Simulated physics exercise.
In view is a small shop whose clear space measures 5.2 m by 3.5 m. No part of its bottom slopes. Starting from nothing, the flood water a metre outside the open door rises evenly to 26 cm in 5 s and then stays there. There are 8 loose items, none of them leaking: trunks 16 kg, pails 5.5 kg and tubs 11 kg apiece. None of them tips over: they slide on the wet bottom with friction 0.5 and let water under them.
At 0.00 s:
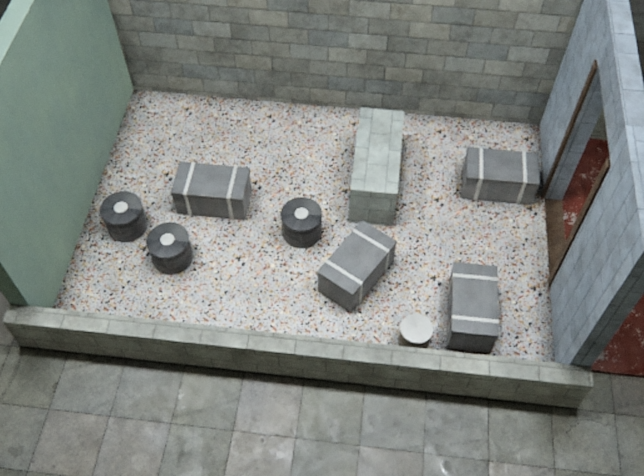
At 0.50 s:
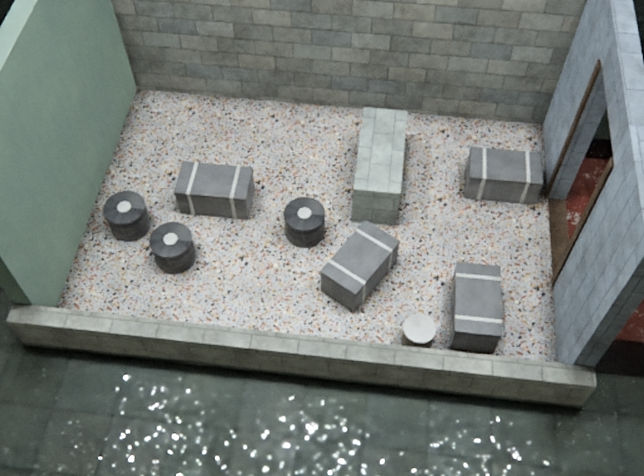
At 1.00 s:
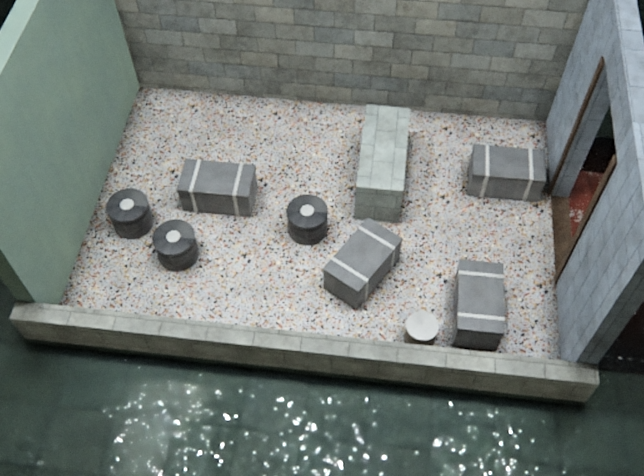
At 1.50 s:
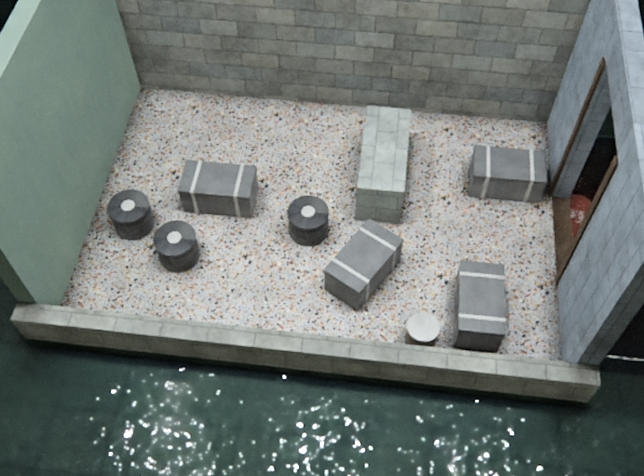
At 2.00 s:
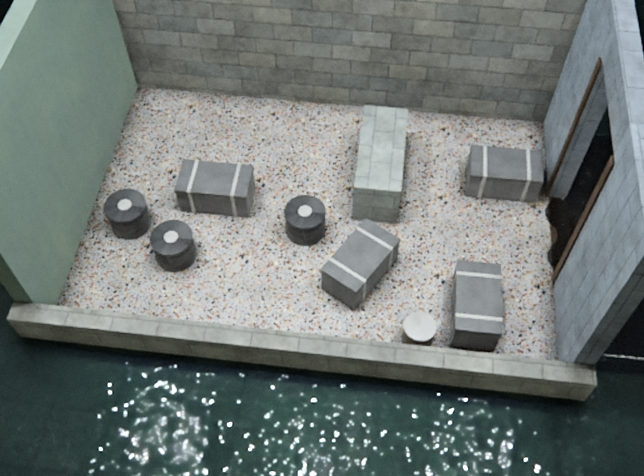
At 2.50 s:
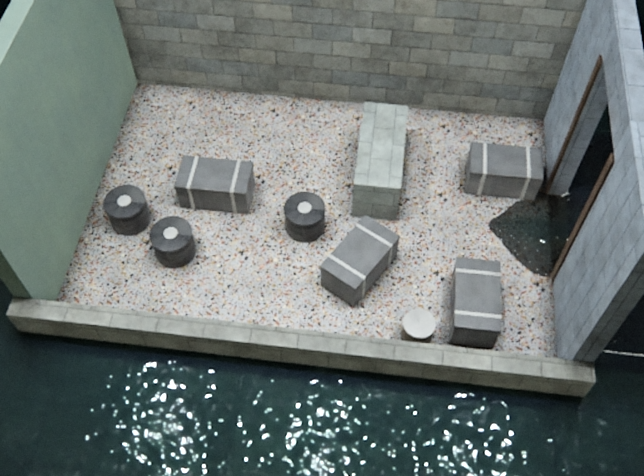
At the start, strapped grey boxes and dark round tubs sit on the speckled floor of a walled room, with dry paving outside. Glinting dark water covers the paving, then the reddish ground beyond the right doorway, and finally enters, spreading a small patch inside while the objects stay put.
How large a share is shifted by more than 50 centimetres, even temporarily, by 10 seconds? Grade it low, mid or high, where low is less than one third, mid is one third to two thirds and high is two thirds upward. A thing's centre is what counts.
Grade: Mid.
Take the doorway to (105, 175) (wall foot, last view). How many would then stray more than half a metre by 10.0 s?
So the tally would be 6.
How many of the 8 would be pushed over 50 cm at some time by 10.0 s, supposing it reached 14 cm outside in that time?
In that case the number is 1.
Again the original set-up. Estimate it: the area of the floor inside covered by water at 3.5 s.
I'd estimate close to 2.0 m2.
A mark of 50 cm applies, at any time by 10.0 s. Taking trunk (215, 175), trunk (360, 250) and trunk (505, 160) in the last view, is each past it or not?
In that order: Short of it, more, over.
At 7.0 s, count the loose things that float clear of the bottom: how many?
Tally: 3 of them.
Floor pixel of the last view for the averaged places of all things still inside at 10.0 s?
Around (286, 221).
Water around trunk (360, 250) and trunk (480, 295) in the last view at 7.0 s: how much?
Around 6 cm and 6 cm.
After 3.5 s 0 of 8 are over 50 cm from their spots; 0 afloat.
After 4.5 s 0 of 8 are over 50 cm from their spots; 0 afloat.
After 7.0 s 2 of 8 are over 50 cm from their spots; 3 afloat.
After 10.0 s 4 of 8 are over 50 cm from their spots, and 4 have been at some point; 6 afloat.
